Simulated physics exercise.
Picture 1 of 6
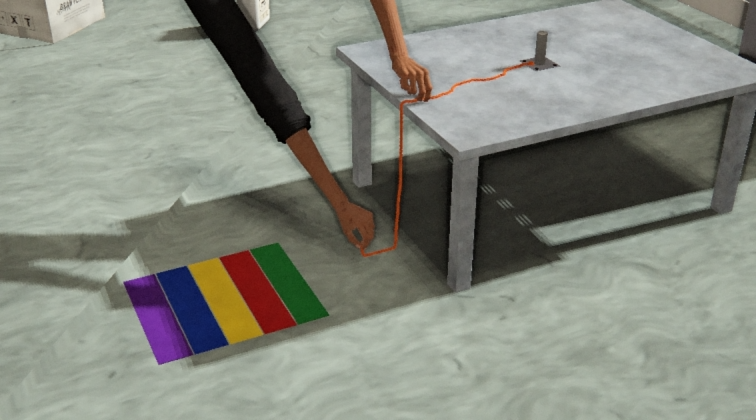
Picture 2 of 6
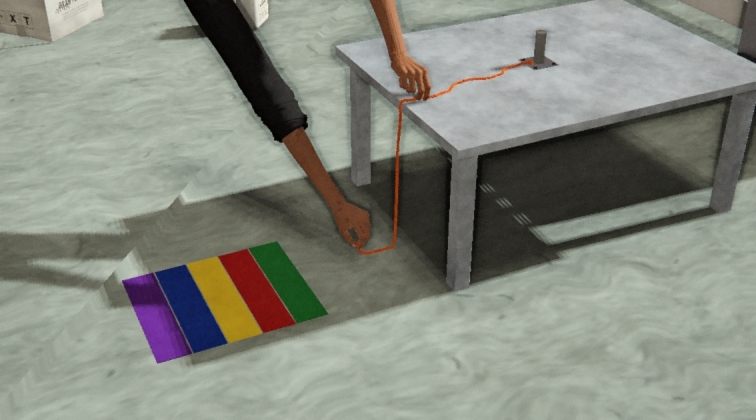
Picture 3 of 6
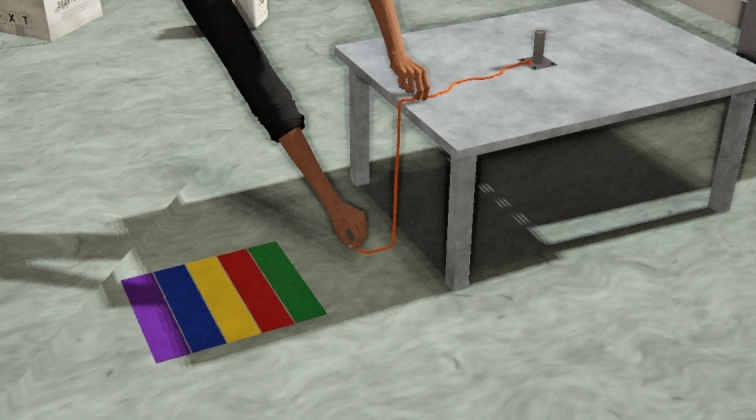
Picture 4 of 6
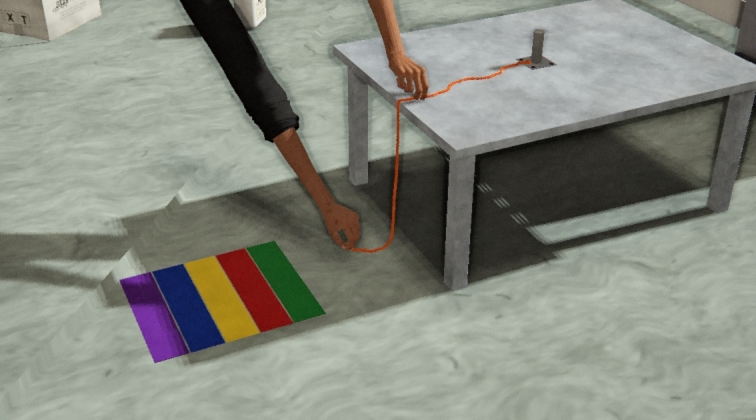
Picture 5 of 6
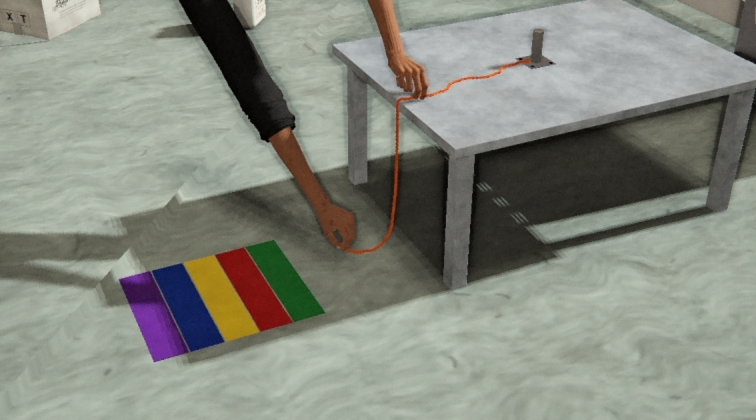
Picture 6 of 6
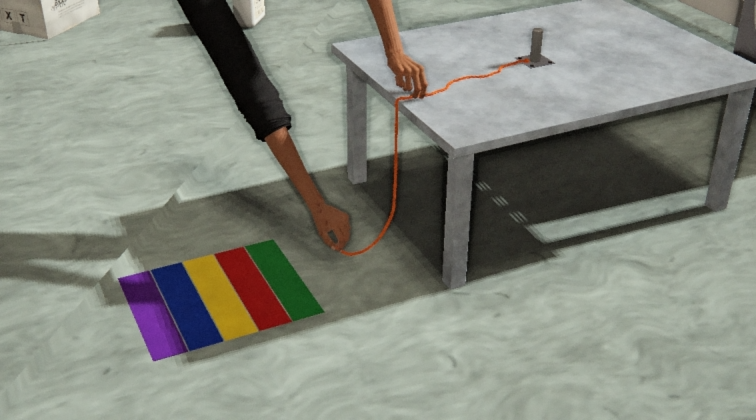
Dark-sleeved arm slowly drawing the end of an orange cord left from a grey table while another hand pinches it at the edge.
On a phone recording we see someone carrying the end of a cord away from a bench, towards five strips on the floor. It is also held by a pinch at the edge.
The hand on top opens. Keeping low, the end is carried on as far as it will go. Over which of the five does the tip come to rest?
Over the red one.
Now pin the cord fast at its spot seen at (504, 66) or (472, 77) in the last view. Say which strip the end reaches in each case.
Going one at a time, you'd get red and then red.
A little later, end near (311, 255); short of the strips.
Next, end near (270, 266); over green.
When it is tight, end near (246, 272); over red. Over red.
